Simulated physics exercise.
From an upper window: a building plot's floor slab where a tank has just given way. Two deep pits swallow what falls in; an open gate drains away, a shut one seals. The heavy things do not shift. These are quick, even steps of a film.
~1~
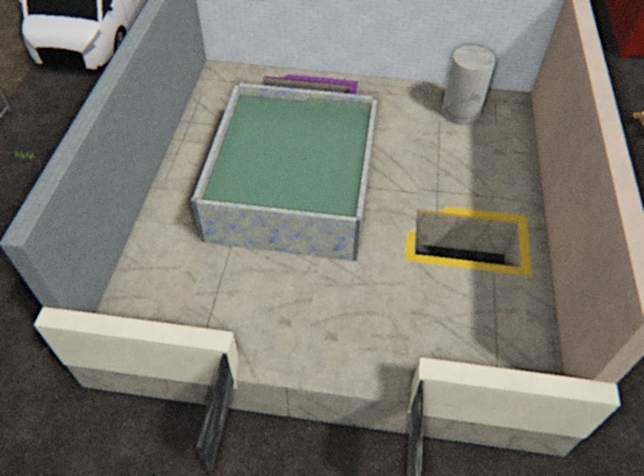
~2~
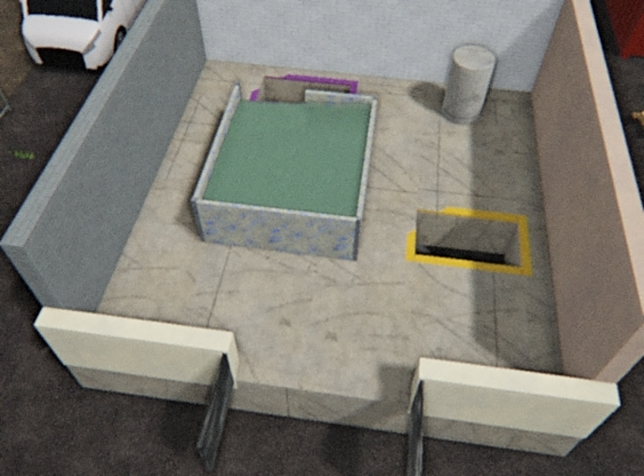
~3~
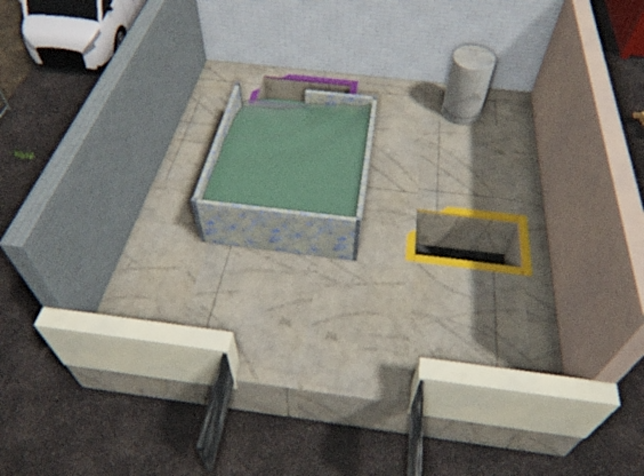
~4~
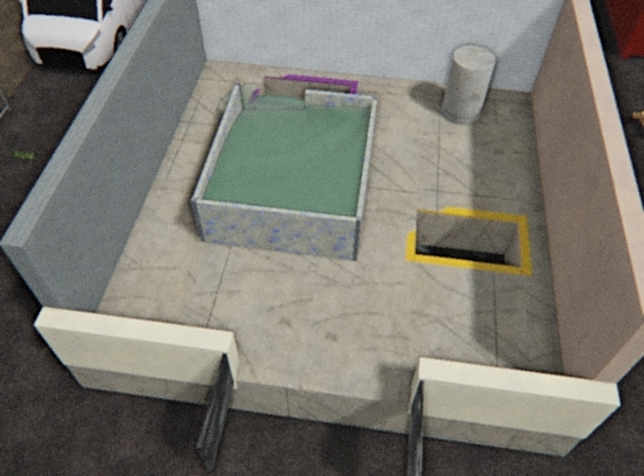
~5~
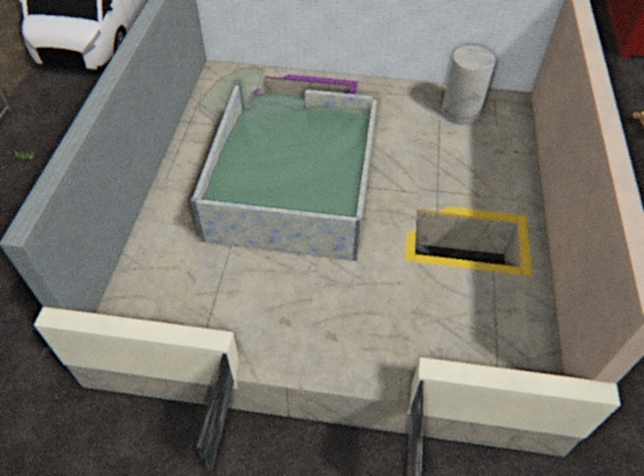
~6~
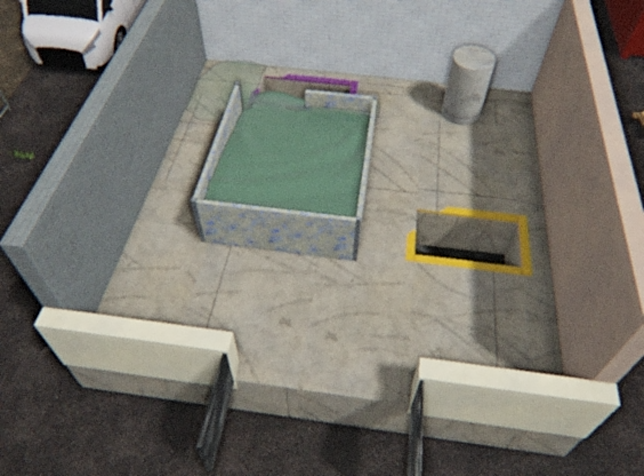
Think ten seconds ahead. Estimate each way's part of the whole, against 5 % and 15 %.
In the end: The gate takes less than 5 %; the yellow pit takes less than 5 %; the purple pit takes more than 15 %.
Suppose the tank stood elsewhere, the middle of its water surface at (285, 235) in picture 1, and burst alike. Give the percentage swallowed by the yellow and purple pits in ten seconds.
Per cent: Yellow 4, purple 55.
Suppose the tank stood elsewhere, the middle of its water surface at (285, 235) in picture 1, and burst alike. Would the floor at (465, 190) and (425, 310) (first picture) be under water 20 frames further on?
In turn: Dry, free of water.
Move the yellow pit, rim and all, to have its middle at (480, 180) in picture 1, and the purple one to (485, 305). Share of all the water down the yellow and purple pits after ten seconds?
In per cent: Yellow 30, purple 8.
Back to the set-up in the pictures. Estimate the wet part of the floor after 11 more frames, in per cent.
Roughly 10 per cent.
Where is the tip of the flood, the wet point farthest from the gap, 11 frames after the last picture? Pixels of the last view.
I would point to (440, 107).
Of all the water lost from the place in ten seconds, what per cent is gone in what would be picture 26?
Close to 60 %.
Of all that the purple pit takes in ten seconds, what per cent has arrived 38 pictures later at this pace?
Some 80 per cent.
A moment on, water covers 10 % of the floor; the gate 0 %, the yellow pit 0 %, the purple pit 16 %.
Next, water covers 10 % of the floor; the gate 0 %, the yellow pit 0 %, the purple pit 27 %.
Then, water covers 25 % of the floor; the gate 0 %, the yellow pit 0 %, the purple pit 40 %.
Later, water covers 35 % of the floor; the gate 0 %, the yellow pit 0 %, the purple pit 57 %.
In the end, water covers 40 % of the floor; the gate 0 %, the yellow pit 0 %, the purple pit 70 %.
